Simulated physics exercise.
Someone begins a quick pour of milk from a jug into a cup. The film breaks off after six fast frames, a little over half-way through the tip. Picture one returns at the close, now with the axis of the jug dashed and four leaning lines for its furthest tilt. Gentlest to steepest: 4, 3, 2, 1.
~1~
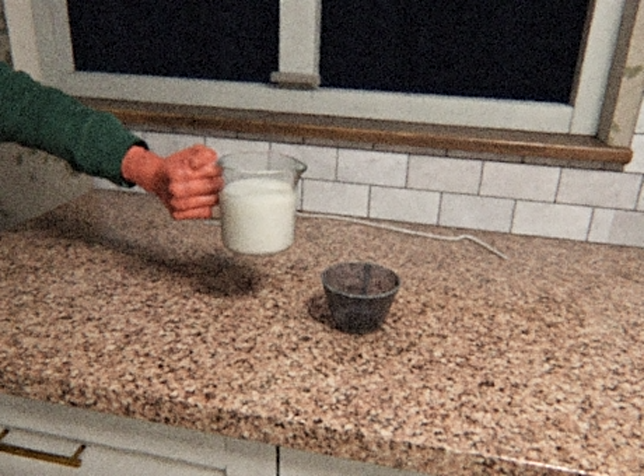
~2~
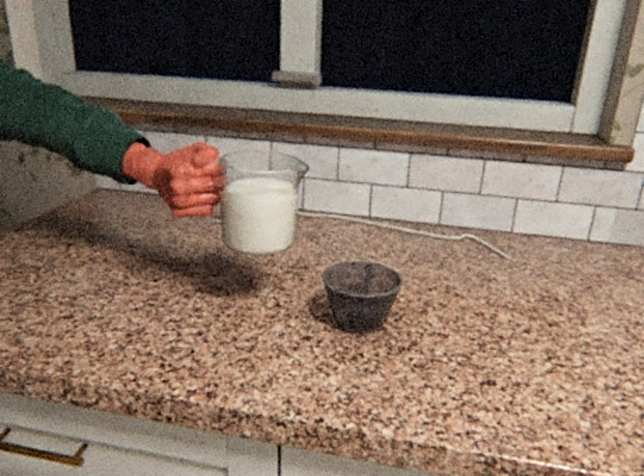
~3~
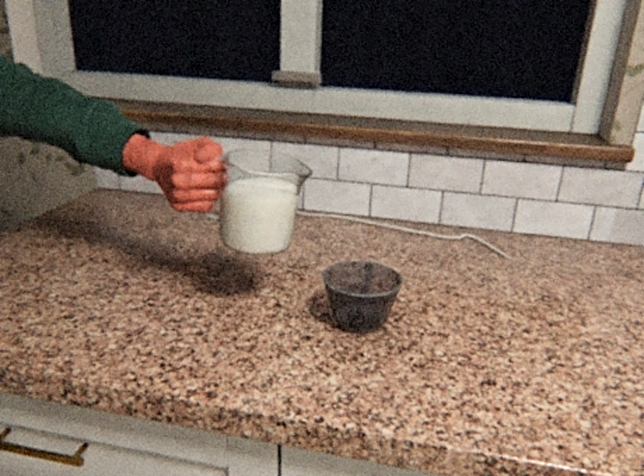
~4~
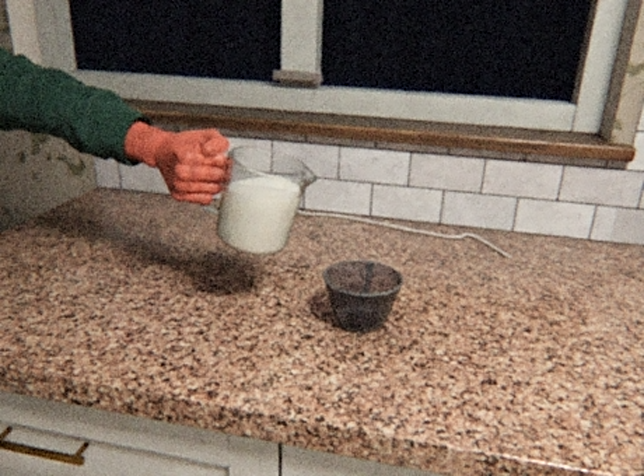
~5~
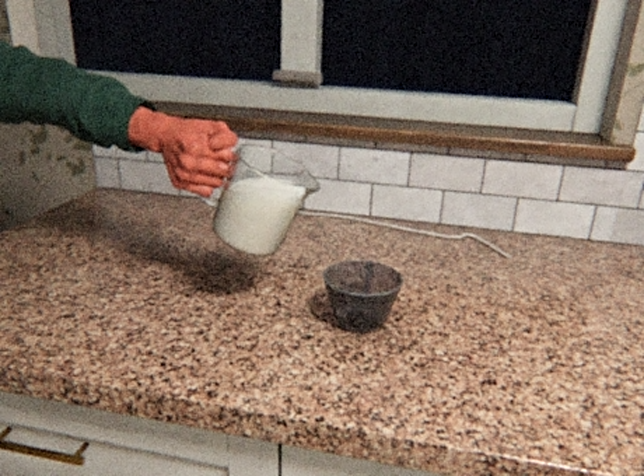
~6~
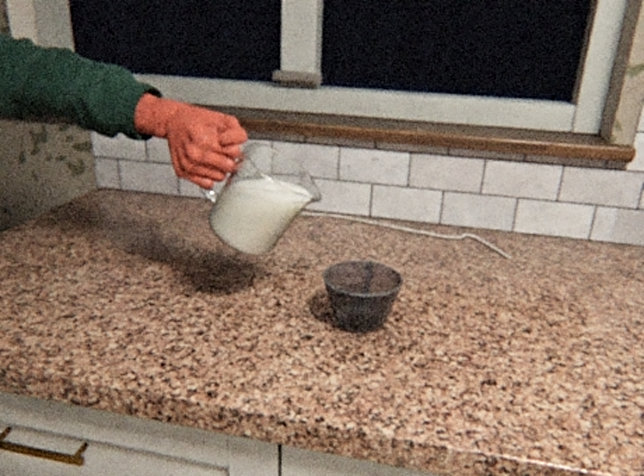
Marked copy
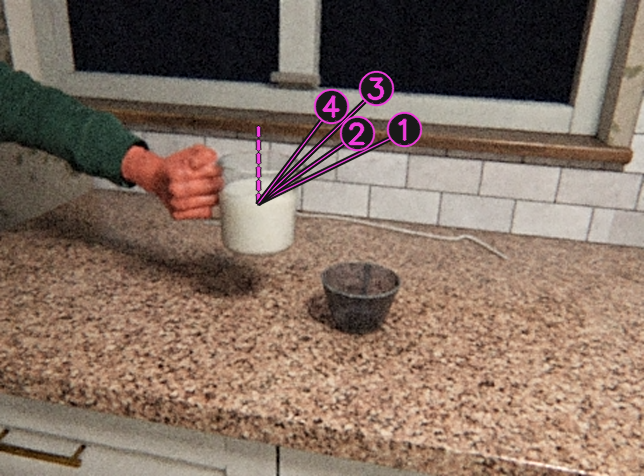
On a speckled stone kitchen counter below a dark window, a hand in a green sleeve held a glass jug of milk upright, then steadily tilted it rightward near a small dark cup.
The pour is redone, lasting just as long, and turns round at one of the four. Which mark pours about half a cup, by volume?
Take 1.
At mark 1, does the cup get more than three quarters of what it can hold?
No, it does not.
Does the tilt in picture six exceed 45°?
No, it does not.
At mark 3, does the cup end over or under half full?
Under half.
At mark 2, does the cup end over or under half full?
Under half.
On the marked copy, 1 at (390, 138); 2 at (343, 143); 3 at (364, 101); 4 at (321, 120).
With 1, the cup ends with about 51 % of what it can hold.
With 2, the cup ends with about 28 % of what it can hold.
With 3, the cup ends with about 12 % of what it can hold.
With 4, the cup ends with about 2 % of what it can hold.
